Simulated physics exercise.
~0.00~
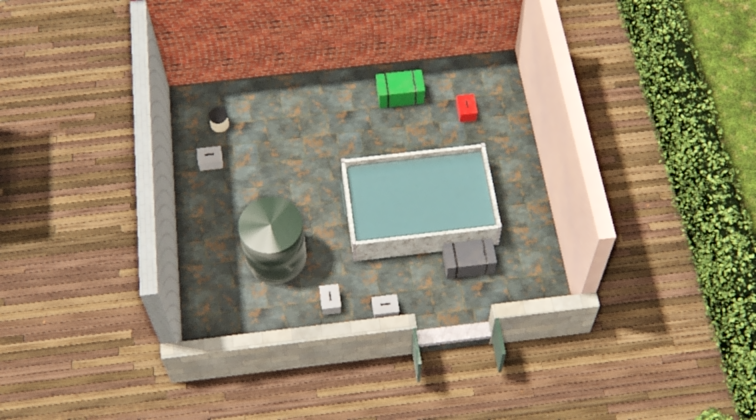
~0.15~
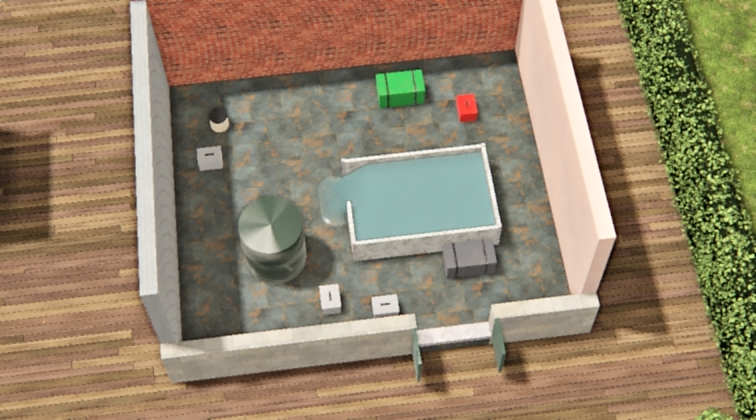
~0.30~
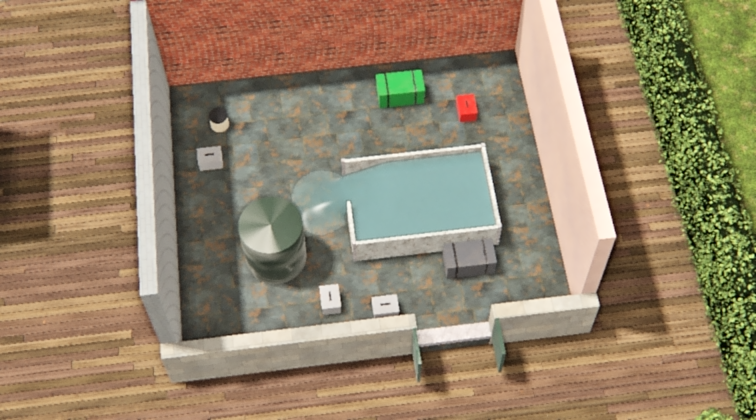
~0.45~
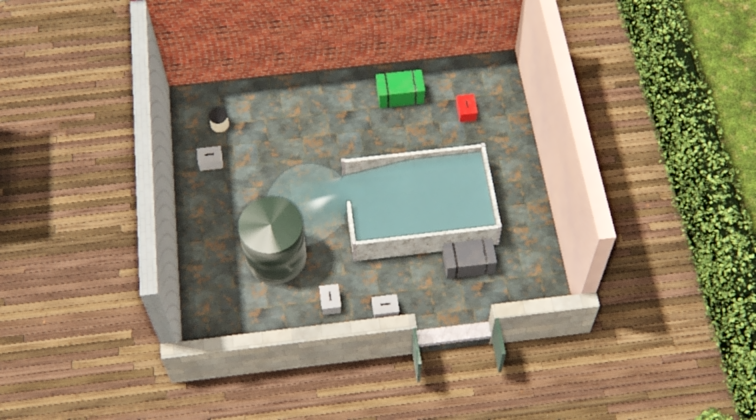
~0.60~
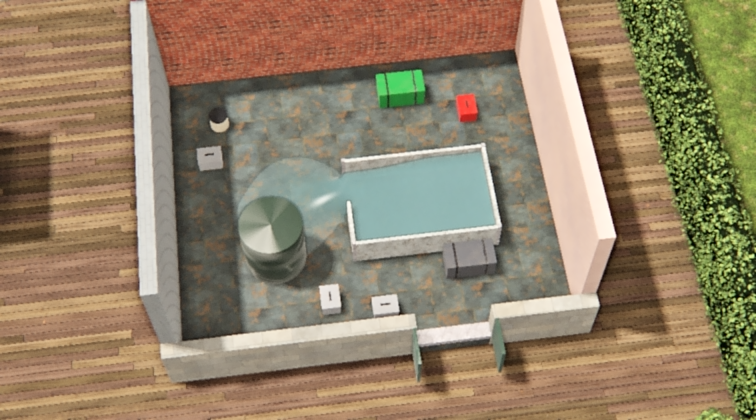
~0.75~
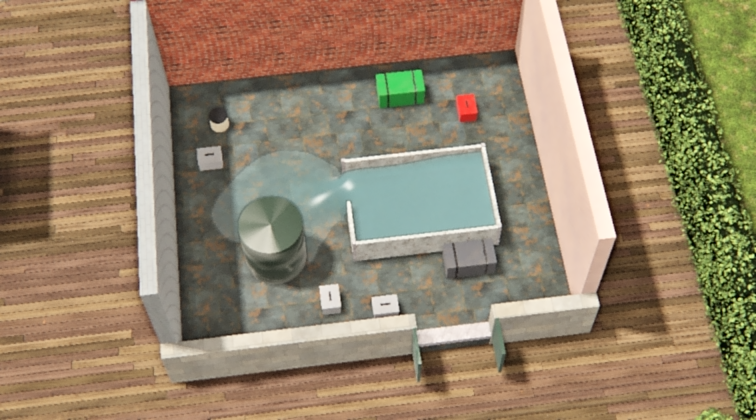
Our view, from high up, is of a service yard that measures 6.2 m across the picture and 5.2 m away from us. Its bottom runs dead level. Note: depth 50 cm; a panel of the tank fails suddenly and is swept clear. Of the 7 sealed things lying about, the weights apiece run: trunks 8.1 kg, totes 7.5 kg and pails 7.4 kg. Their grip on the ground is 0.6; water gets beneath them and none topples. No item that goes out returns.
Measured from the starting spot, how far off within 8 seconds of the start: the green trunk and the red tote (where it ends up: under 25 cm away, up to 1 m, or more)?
As I see it, the green trunk is pushed a bit, the red tote is left almost where it stood.
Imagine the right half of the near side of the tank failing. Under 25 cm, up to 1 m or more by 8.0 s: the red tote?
If that happened, the red tote does not really move.
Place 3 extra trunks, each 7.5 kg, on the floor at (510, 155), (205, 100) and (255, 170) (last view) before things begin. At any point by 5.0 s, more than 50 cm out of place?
Taking them in the order given: Falls short, exceeds it and exceeds it.
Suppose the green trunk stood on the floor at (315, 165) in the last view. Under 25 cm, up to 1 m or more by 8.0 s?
As it turns out, it creeps some distance.
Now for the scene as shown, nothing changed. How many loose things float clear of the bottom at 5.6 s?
0.
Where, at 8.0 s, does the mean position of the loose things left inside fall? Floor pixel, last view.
Around (397, 182).
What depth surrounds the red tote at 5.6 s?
I'd put it at about 0 cm.
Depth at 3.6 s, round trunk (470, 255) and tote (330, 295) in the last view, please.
Around 0 cm and 1 cm.
After 1.6 s the green trunk is near (400, 83), 0.0 m from its start, aground; the red tote is near (467, 104), 0.0 m from its start, aground; 0 of 7 are out; 0 afloat.
After 3.6 s the green trunk is near (400, 83), 0.0 m from its start, aground; the red tote is near (467, 104), 0.0 m from its start, aground; 0 of 7 are out; 2 afloat.
After 5.6 s the green trunk is near (410, 85), 0.2 m from its start, aground; the red tote is near (467, 104), 0.0 m from its start, aground; 0 of 7 are out; 0 afloat.
After 8.0 s the green trunk is near (436, 102), 0.7 m from its start, afloat; the red tote is near (467, 104), 0.0 m from its start, aground; 0 of 7 are out; 2 afloat.
